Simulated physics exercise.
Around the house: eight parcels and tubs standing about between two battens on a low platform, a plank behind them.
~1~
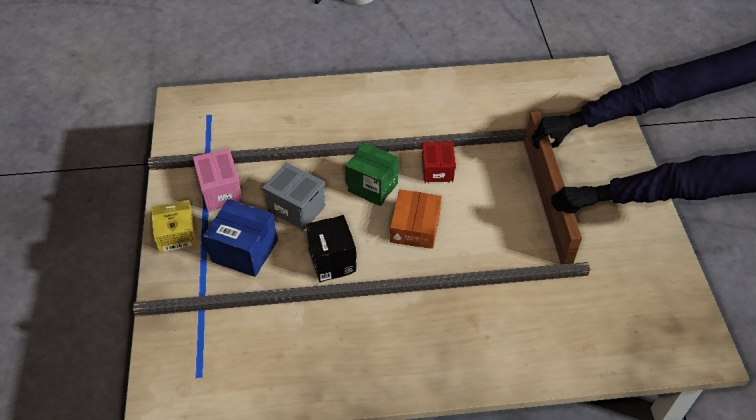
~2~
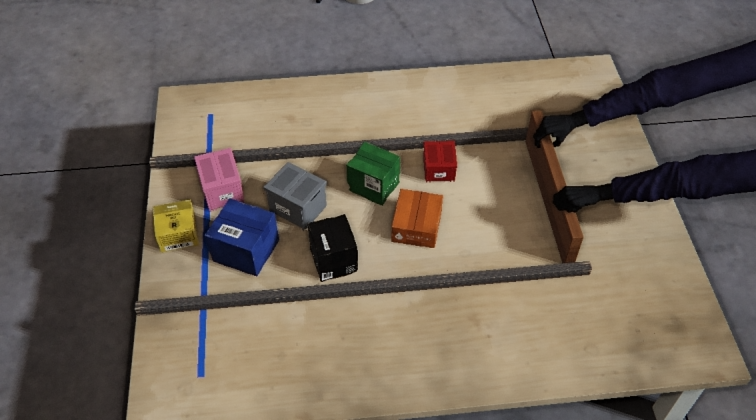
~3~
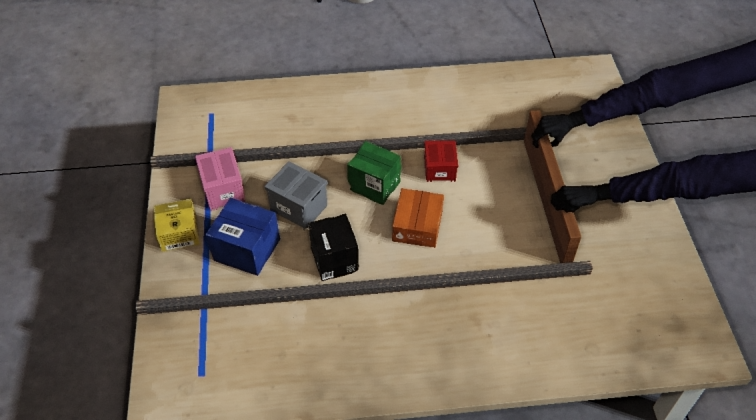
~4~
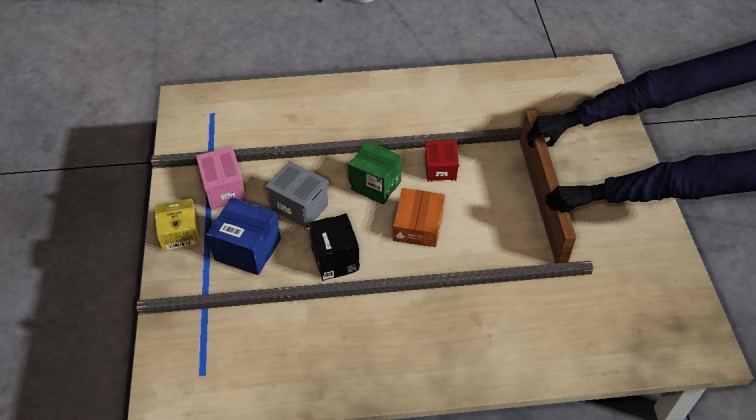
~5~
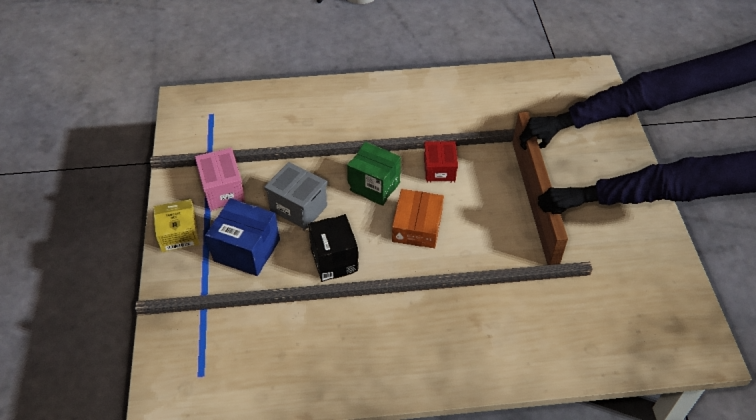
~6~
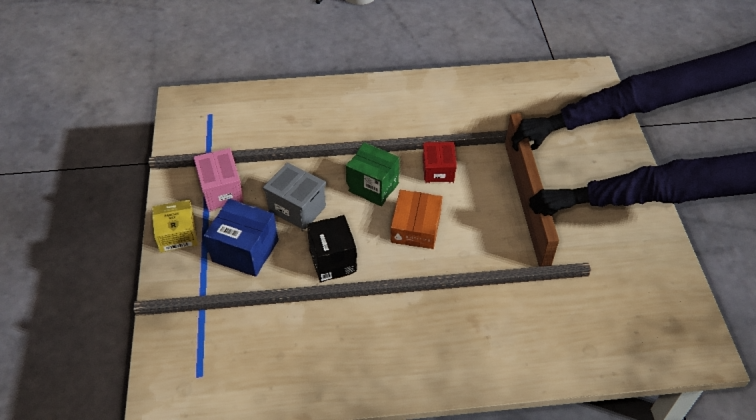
To begin with, eight coloured boxes sit scattered between two dark rails on a wooden tabletop, the leftmost ones near a blue tape line, while two gloved hands hold a brown plank at the right. The hands then slide the plank slightly left, and the boxes stay where they are, untouched.
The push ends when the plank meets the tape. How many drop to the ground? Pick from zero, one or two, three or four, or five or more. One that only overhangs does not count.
In the end the number that fall off is three or four.
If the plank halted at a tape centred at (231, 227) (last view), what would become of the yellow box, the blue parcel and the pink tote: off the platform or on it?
The yellow box comes down, the blue parcel survives, the pink tote comes down.
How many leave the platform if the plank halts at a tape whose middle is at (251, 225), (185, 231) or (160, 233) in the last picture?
In that order 1, 5 and 7.
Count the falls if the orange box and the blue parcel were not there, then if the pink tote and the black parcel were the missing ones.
The counts: 2 and 3.
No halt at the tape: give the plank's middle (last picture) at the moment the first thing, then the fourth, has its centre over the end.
About (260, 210), then (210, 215).
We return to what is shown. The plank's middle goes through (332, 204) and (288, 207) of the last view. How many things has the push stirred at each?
First 6, then 8.
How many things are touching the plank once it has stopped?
The number is 3.
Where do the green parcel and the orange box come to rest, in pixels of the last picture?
First (146, 174), then (181, 238).
Soon after, none off yet; yellow box at rest near (175, 226); pink tote at rest near (219, 180); blue parcel at rest near (242, 238).
After that, none off yet; yellow box moving near (174, 225); pink tote displaced a little near (208, 180); blue parcel displaced a little near (222, 235).
In the end, the number that fall off is three or four; gone, grey tote, blue parcel, pink tote and yellow box.
